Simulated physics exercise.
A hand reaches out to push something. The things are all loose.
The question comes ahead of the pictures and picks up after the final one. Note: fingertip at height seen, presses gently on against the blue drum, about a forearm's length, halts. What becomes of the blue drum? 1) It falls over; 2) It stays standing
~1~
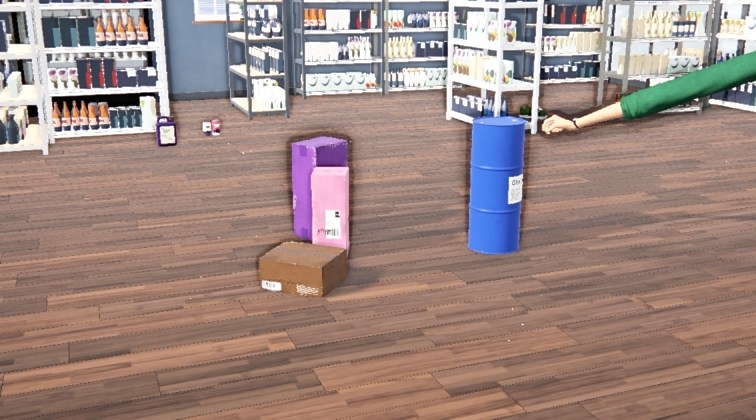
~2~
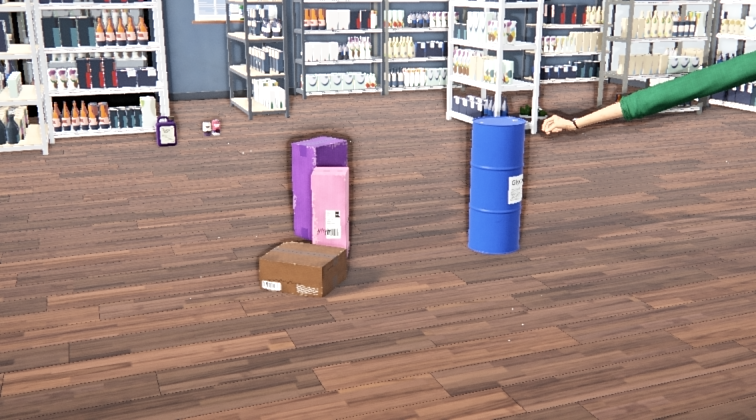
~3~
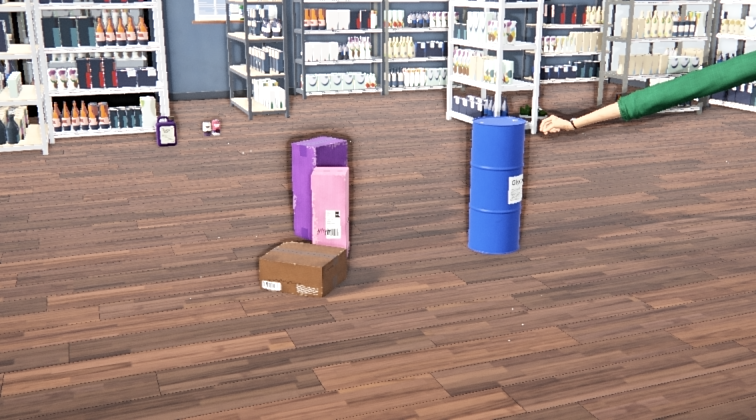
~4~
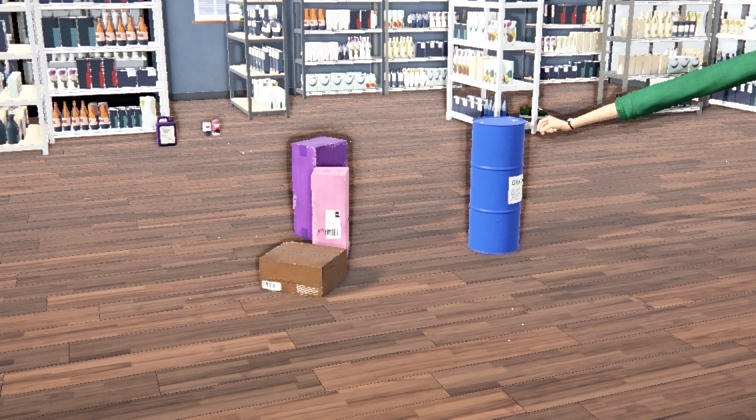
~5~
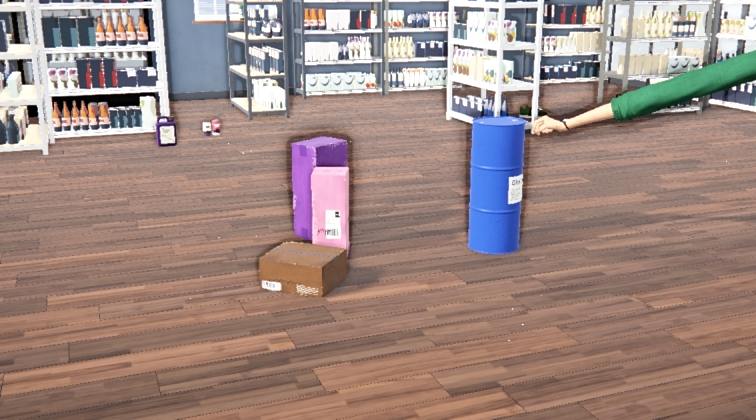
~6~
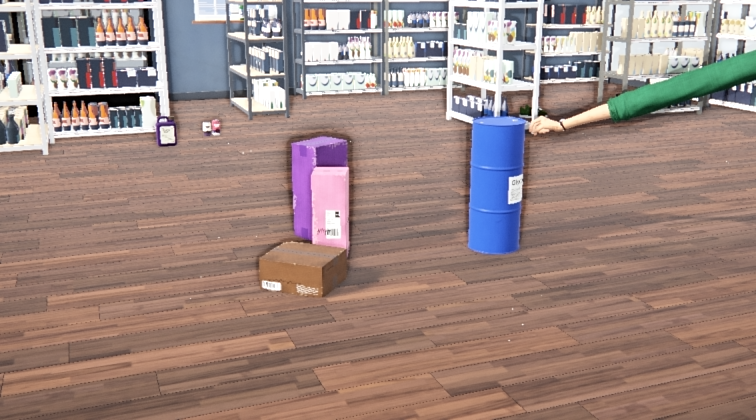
1.
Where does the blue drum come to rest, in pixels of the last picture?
It ends up near (408, 236).
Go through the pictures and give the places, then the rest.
In the first frame, blue drum (496, 185).
In the second frame, blue drum (496, 185).
In the third frame, blue drum (496, 185).
In the fourth frame, blue drum (496, 185).
In the fifth frame, blue drum (496, 185).
In the sixth frame, blue drum (496, 185).
Then, 0.60 s on from there, blue drum turned 14° from how it was put near (482, 182).
Then, 1.30 s on from there, blue drum turned 49° from how it was put near (444, 192).
Then, 1.50 s on from there, blue drum on its side near (415, 225).
Then, 1.70 s on from there, blue drum on its side near (406, 233).
In the end, toppled on the floor, blue drum. At the end, from the last picture's camera, blue drum near (408, 237).
